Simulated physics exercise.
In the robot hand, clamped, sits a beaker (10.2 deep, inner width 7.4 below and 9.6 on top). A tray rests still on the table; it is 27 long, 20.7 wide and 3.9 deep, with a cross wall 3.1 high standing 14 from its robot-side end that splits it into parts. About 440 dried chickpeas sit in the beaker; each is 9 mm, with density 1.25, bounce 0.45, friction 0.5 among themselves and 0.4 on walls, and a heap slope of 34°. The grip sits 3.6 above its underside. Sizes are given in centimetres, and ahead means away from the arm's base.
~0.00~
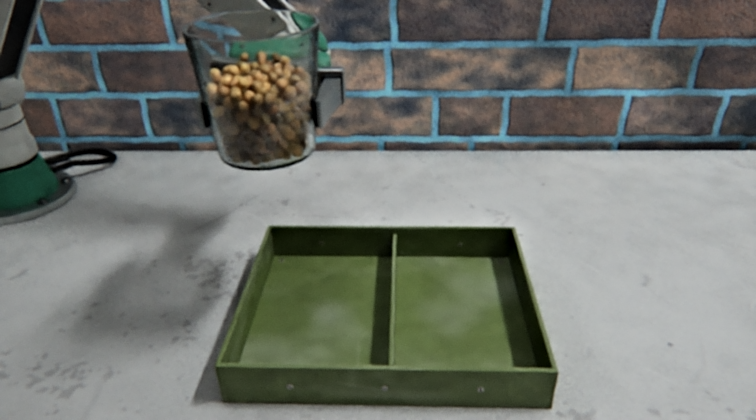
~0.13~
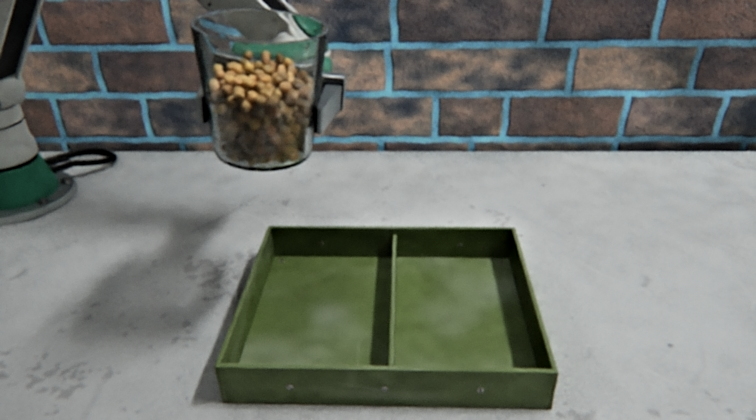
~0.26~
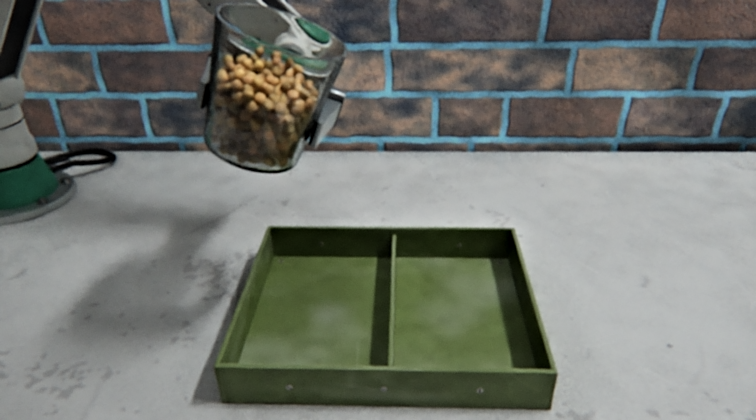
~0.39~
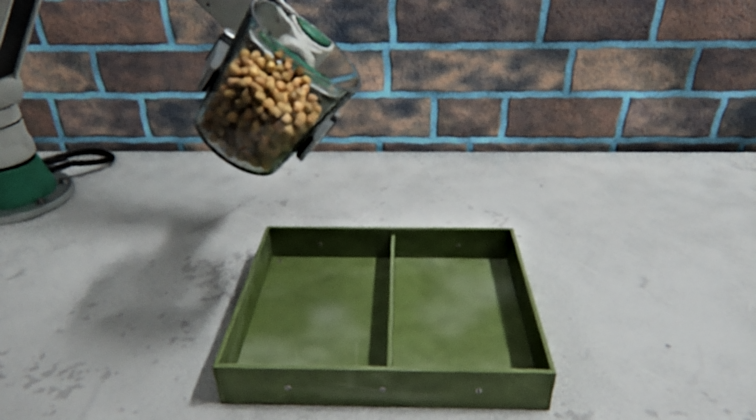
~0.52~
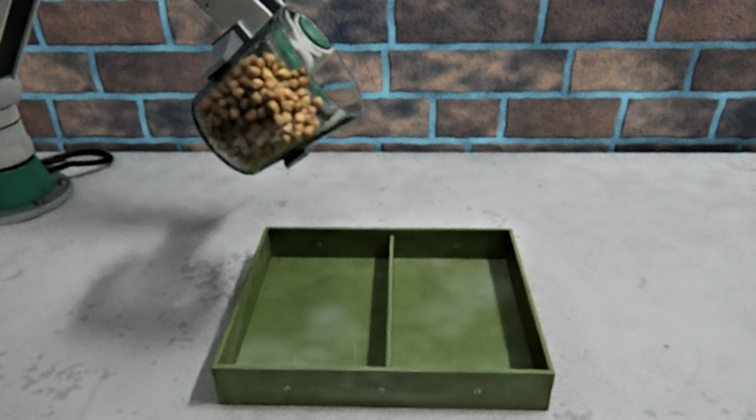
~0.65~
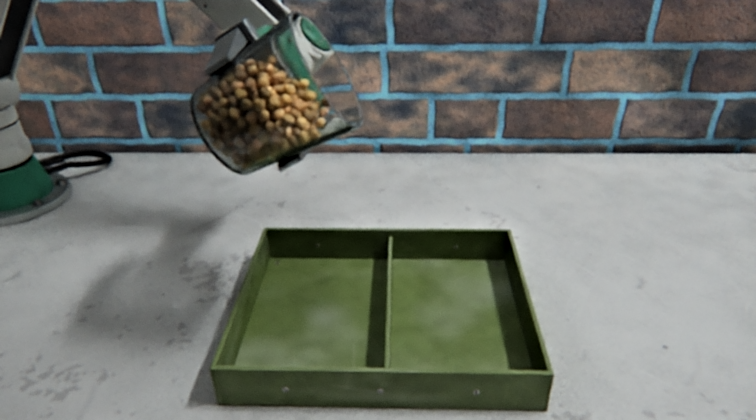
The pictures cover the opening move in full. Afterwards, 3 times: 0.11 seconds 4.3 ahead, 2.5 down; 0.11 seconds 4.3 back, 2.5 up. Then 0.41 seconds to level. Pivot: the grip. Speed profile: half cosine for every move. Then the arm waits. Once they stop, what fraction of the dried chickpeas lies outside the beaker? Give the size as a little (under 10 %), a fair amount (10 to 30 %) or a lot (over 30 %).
A fair amount.
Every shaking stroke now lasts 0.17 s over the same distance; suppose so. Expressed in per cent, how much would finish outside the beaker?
The share would be near 0 %.
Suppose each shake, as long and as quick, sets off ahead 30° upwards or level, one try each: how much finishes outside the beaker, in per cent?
About 65 and 40 per cent.
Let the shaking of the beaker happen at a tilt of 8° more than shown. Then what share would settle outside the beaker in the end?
Estimate: Close to 30 per cent.
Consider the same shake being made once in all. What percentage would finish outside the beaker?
In that case it would be near 10 percent.
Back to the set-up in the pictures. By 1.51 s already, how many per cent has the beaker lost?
Around 20 percent at that moment.
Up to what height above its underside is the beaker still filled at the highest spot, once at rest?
Top of the fill: Near 8.0 cm.
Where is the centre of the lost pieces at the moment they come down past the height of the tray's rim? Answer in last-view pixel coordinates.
Estimated centre near (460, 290) in pixels.
By 1.08 s, tilted 60° forward, highest piece 25 above the table; 405 in the beaker, 22 in the far-side part, 1 on the table or floor, 16 in flight or on a rim.
By 1.51 s, tilted 32° forward, highest piece 25 above the table; 366 in the beaker, 57 in the far-side part, 8 on the table or floor, 6 in the robot-side part, 7 in flight or on a rim.
By 1.92 s, level, highest piece 27 above the table; 366 in the beaker, 63 in the far-side part, 9 on the table or floor, 6 in the robot-side part.
By 2.97 s, level, highest piece 27 above the table; 366 in the beaker, 63 in the far-side part, 9 on the table or floor, 6 in the robot-side part.
Final count, 366 in the beaker, 63 in the far-side part, 9 on the table or floor, 6 in the robot-side part. That is 18 % outside the beaker.
